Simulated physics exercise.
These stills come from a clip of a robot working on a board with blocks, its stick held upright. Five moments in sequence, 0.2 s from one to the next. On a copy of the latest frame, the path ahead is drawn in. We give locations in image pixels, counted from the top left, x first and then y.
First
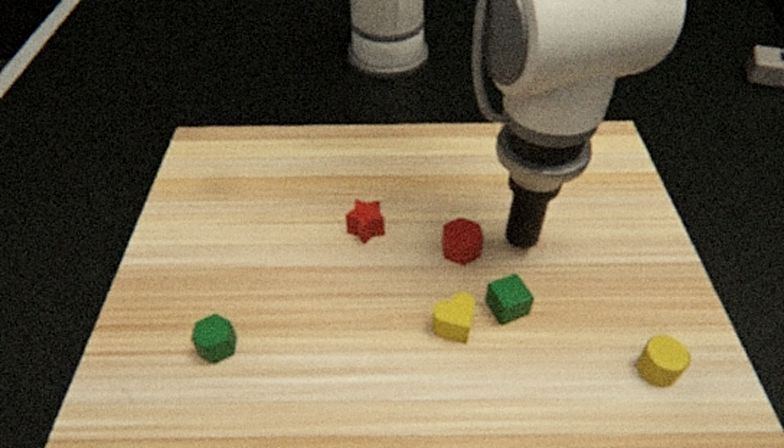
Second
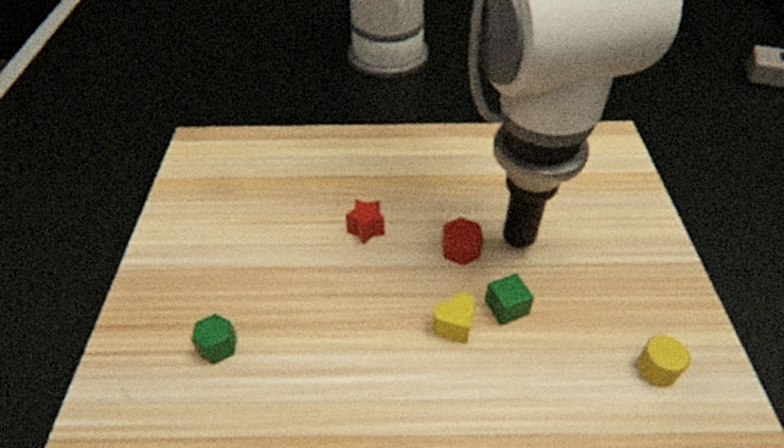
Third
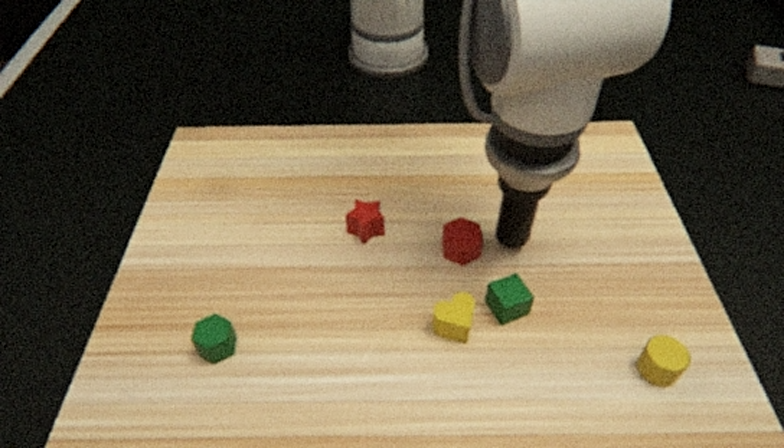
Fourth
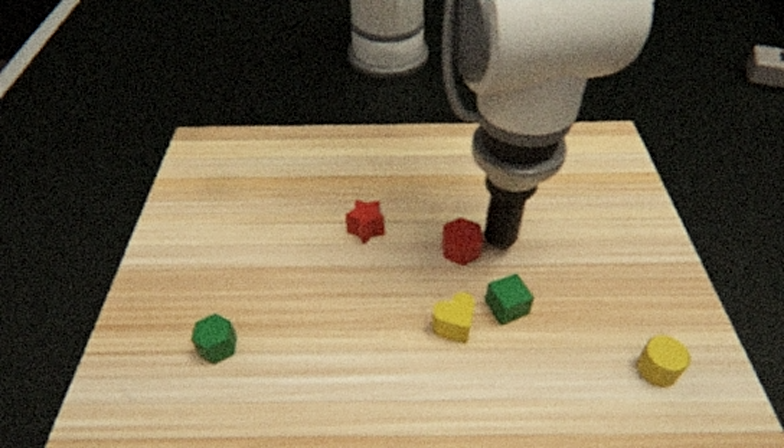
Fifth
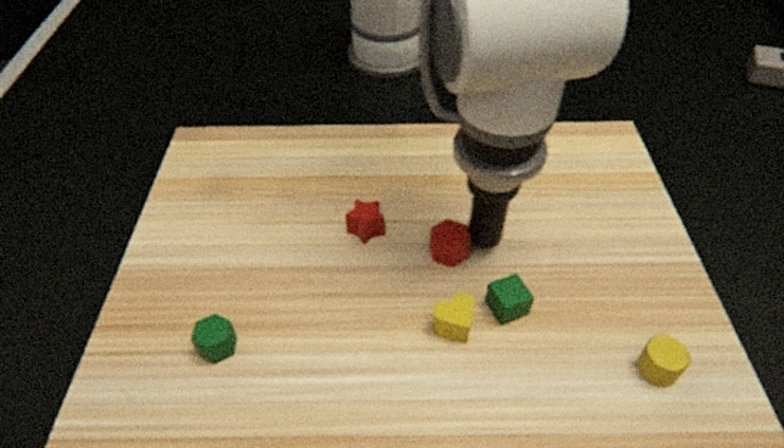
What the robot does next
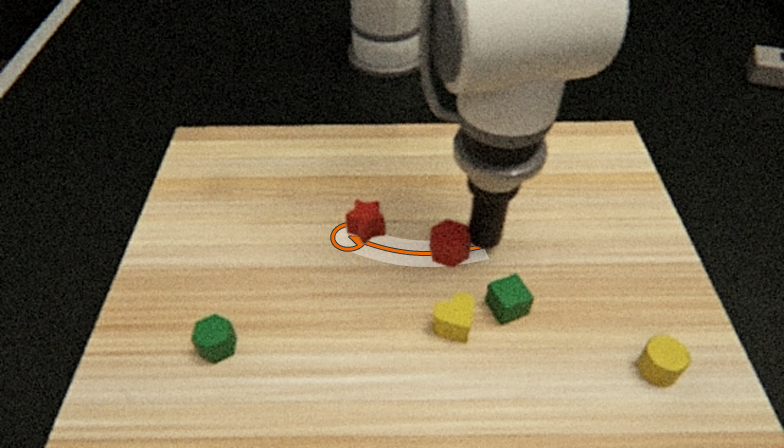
A robot arm moved its dark stick slowly left across the wooden board until it nudged the red hexagonal block slightly left, while the red star and the green and yellow blocks stayed still.
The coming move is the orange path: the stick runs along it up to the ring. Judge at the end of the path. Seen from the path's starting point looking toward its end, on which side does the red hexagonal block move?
Its shift is leftward.
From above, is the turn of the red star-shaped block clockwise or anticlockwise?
From above, the red star-shaped block will be seen to turn clockwise.
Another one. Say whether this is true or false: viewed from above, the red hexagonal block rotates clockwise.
That claim is false.
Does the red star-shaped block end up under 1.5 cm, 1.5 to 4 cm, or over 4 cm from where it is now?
Band: 1.5 to 4 cm.
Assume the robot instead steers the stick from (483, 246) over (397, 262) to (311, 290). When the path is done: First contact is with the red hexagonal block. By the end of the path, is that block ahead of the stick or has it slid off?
It is still ahead of the stick.
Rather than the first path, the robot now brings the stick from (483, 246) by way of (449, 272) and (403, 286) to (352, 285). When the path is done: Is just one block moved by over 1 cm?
Yes, that is what happens.
The line goes from (483, 246) via (438, 253) and (391, 250), ending at (349, 237).
What follows on the original path. One third of the way, stick (438, 245); red hexagonal block (403, 242).
Two thirds of the way, stick (390, 241); red hexagonal block (358, 247), turned 35° anticlockwise.
At the end, stick (348, 228); red star-shaped block (351, 197), turned 35° clockwise; red hexagonal block (347, 250), turned 55° anticlockwise; green square unmoved.
